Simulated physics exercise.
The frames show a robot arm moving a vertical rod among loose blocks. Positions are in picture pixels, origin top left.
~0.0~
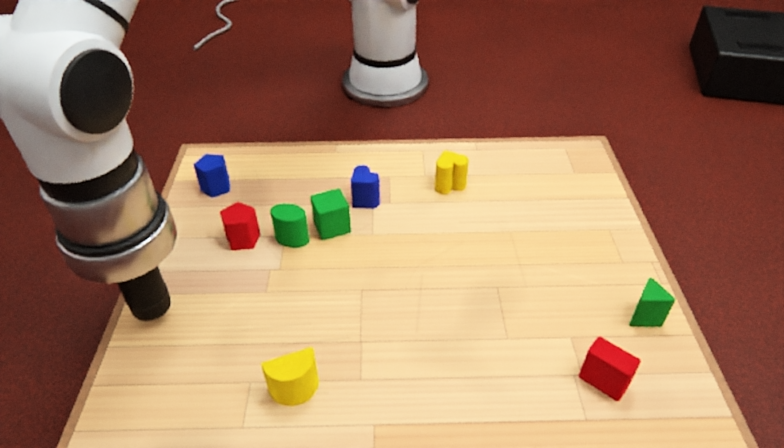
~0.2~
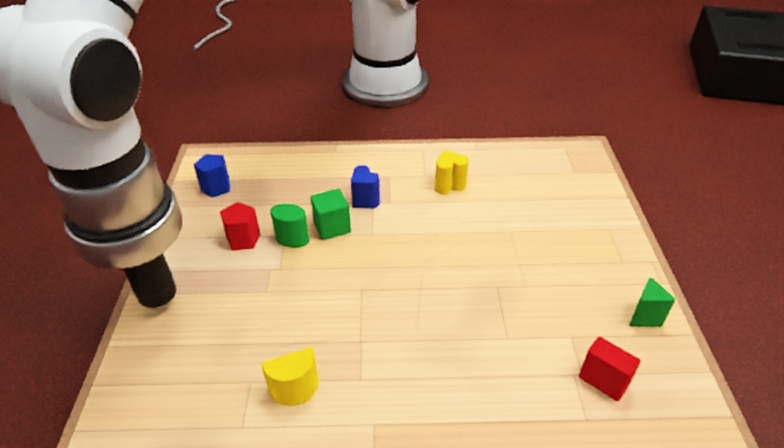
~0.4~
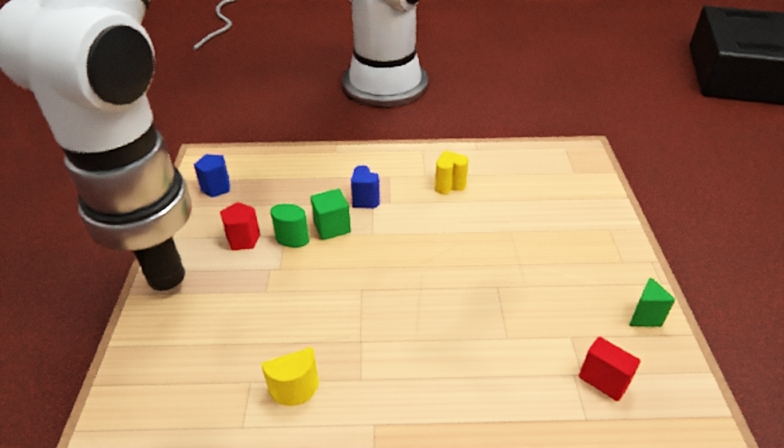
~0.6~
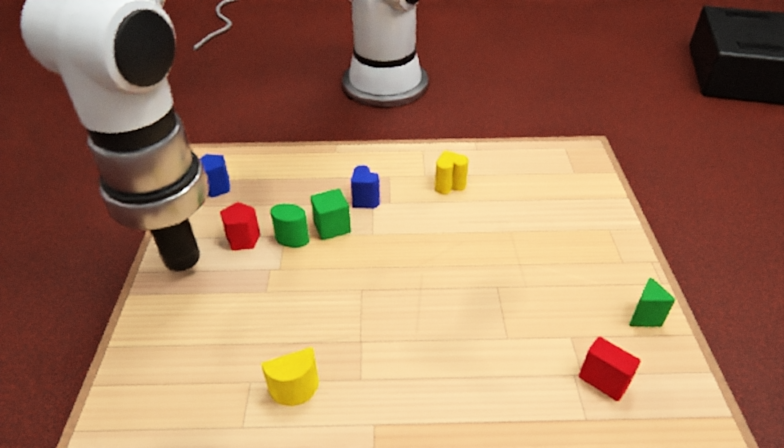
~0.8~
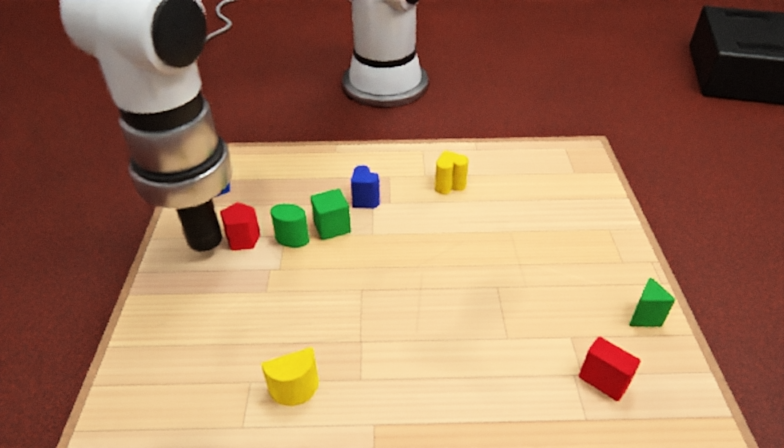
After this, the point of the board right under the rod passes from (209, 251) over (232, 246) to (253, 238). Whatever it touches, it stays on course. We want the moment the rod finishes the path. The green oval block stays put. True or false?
That statement is not accurate.
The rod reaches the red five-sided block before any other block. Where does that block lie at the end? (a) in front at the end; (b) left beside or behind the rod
I'll go with a - in front at the end.
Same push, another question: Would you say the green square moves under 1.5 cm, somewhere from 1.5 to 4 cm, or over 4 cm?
It gets moved under 1.5 cm.
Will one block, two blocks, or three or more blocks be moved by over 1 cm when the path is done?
In total, two blocks get moved by over 1 cm.
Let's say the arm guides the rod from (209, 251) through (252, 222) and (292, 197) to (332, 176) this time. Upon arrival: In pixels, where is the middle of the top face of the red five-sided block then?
The point I'd pick in the picture is (304, 186).
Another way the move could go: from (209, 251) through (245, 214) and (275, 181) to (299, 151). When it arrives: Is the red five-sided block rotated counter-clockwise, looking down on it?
No, I don't think so.
What follows on the original path. Halfway along, rod at (229, 235); red five-sided block at (256, 207).
At the end, rod at (251, 227); red five-sided block at (275, 198), turned 15° anticlockwise; green oval block at (303, 209), turned 45° clockwise; green square not moved.
